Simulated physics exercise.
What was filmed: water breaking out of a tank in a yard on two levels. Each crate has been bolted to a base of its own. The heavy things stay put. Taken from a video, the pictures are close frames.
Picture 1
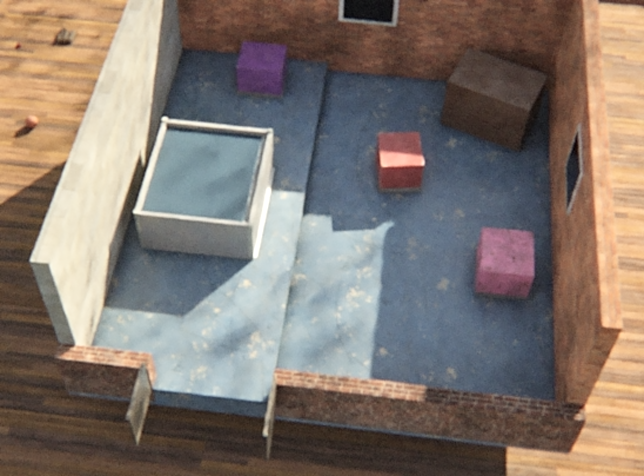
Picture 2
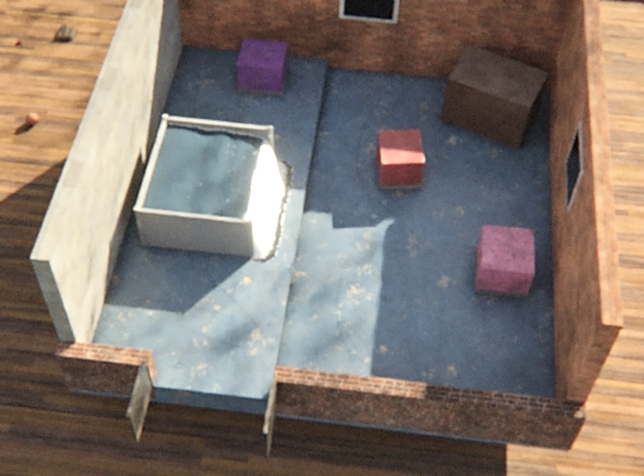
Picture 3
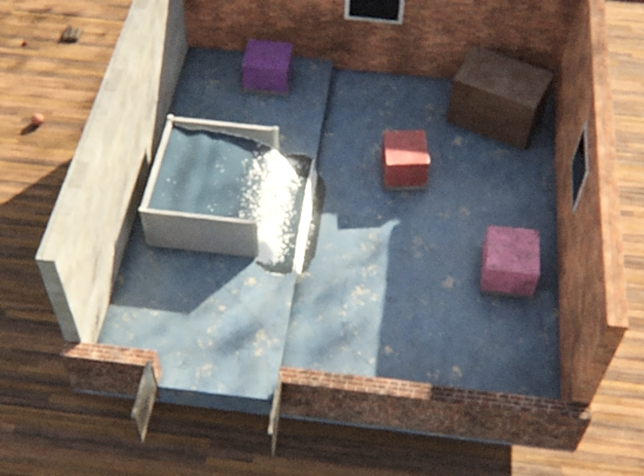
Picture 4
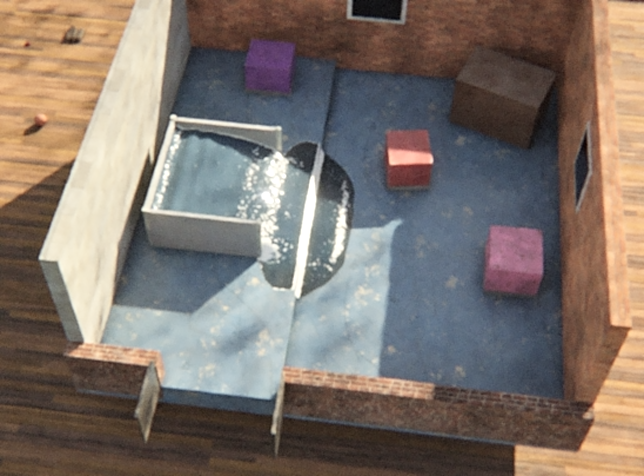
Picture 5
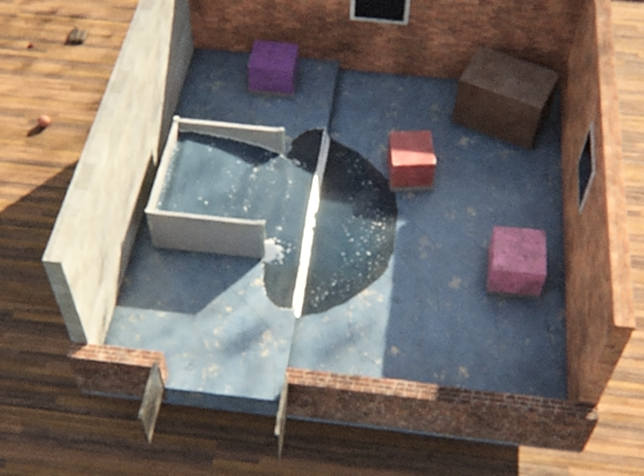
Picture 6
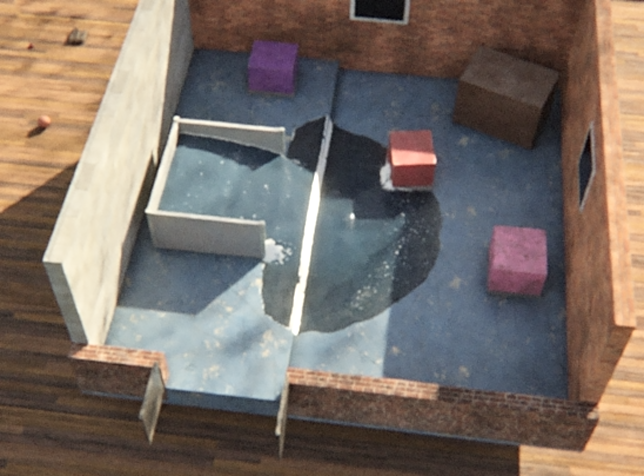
Water bursts through the right side of a pale rectangular tank in a walled yard, pours across a low step onto the blue floor to the right, and spreads in a widening dark pool that reaches the red block.
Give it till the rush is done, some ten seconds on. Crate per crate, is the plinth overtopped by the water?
The pink crate ends up wet. The purple crate ends up dry. The red crate ends up wet.
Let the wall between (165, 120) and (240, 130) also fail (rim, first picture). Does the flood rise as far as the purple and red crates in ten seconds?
My take: The purple one gets flooded, while the red one gets flooded.
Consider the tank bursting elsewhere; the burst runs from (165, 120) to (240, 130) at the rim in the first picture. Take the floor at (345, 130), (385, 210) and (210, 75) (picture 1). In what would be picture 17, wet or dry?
In turn: Wet, clear, awash.
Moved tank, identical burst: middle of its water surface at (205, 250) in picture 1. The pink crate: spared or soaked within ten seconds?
Looking at pink: It is inundated.
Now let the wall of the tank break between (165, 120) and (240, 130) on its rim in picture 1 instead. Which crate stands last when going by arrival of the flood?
Last: The crate marked pink.
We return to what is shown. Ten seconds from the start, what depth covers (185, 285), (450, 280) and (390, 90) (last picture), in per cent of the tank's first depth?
In the order asked, some 0, 12 and 12 in a hundred.
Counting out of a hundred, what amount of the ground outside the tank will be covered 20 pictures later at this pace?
Roughly 60 percent.
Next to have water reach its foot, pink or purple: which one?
It's the crate marked pink.
A moment on, water covers 40 % of the floor; the pink crate water round its plinth, the purple crate not reached, the red crate water round its plinth.
Next, water covers 55 % of the floor; the pink crate water round its plinth, the purple crate not reached, the red crate water round its plinth.
Then, water covers 60 % of the floor; the pink crate water round its plinth, the purple crate not reached, the red crate water round its plinth.
Later, water covers 65 % of the floor; the pink crate water round its plinth, the purple crate not reached, the red crate water round its plinth.
In the end, water covers 65 % of the floor; the pink crate was topped, the purple crate stayed above the water, the red crate was topped.
